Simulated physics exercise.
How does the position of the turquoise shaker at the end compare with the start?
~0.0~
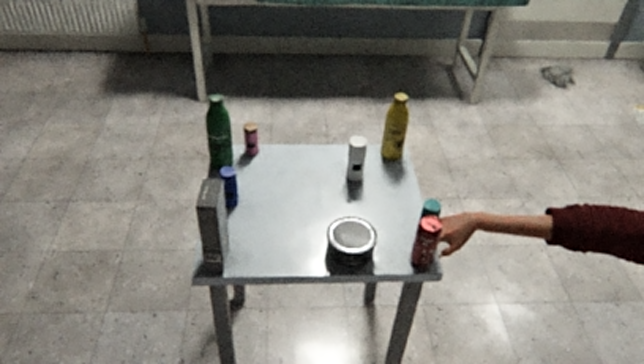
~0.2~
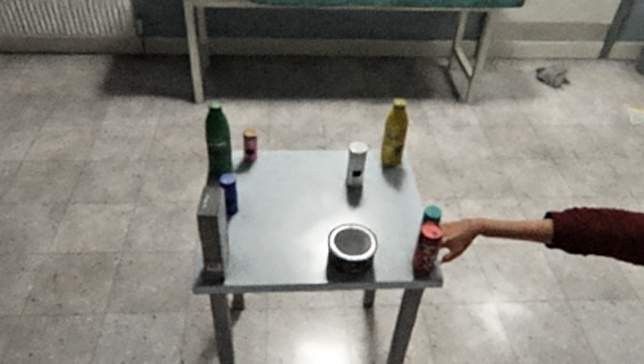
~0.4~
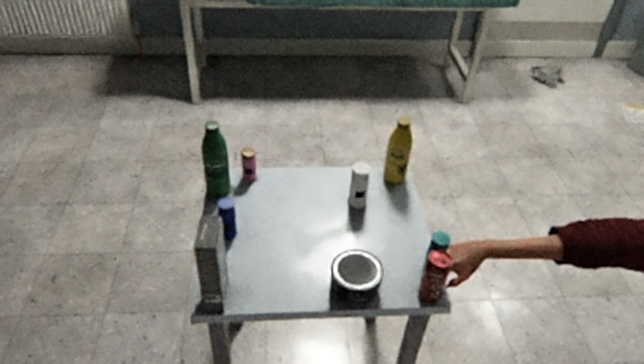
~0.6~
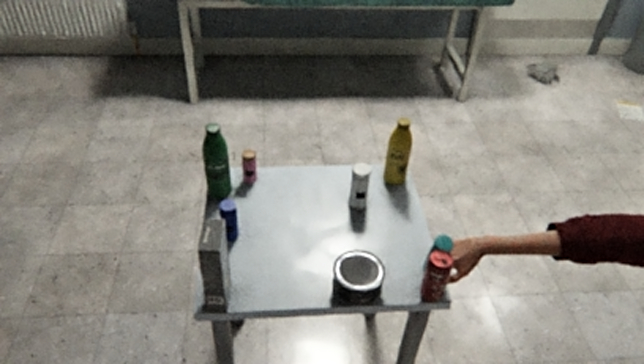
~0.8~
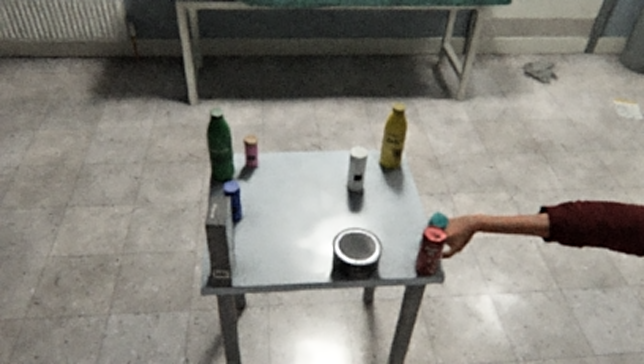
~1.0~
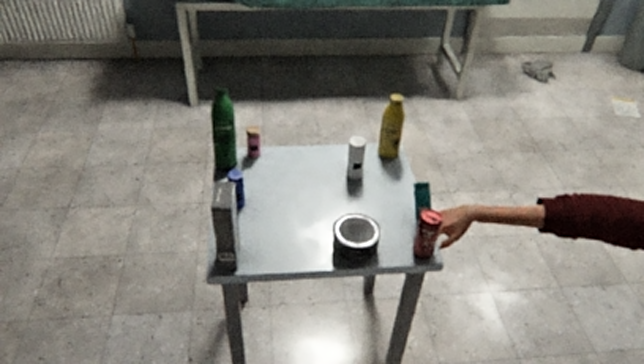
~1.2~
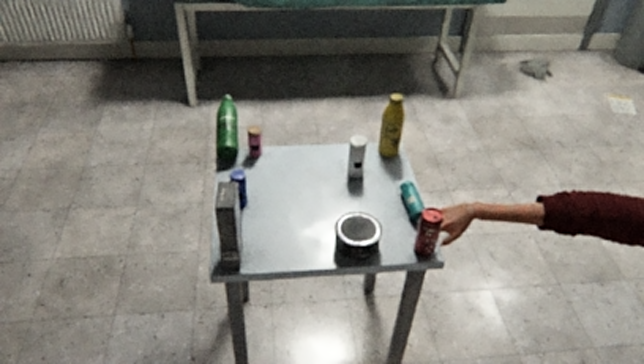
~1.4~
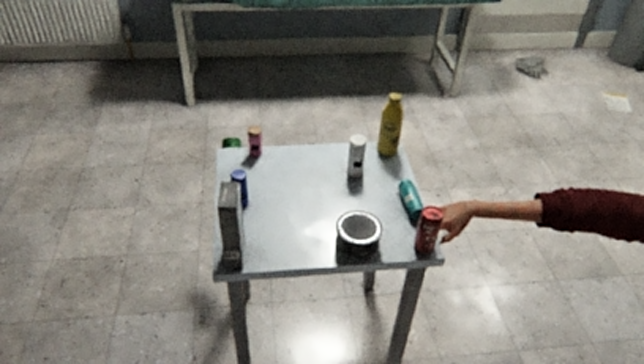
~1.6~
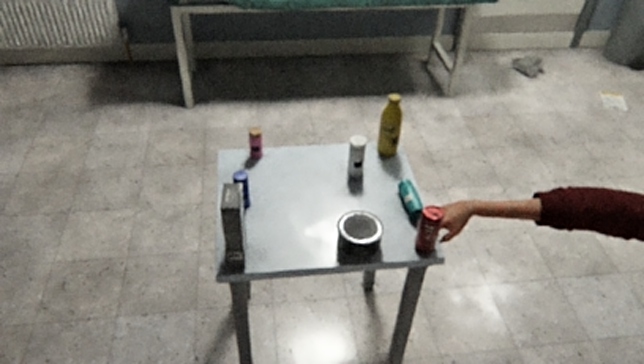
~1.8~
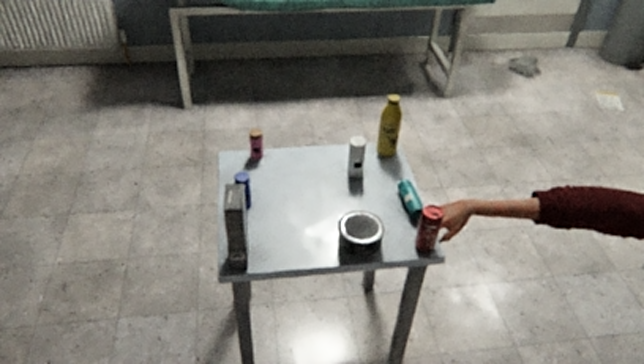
The turquoise shaker stands upright at the start, but by the end it is lying on its side on the table.
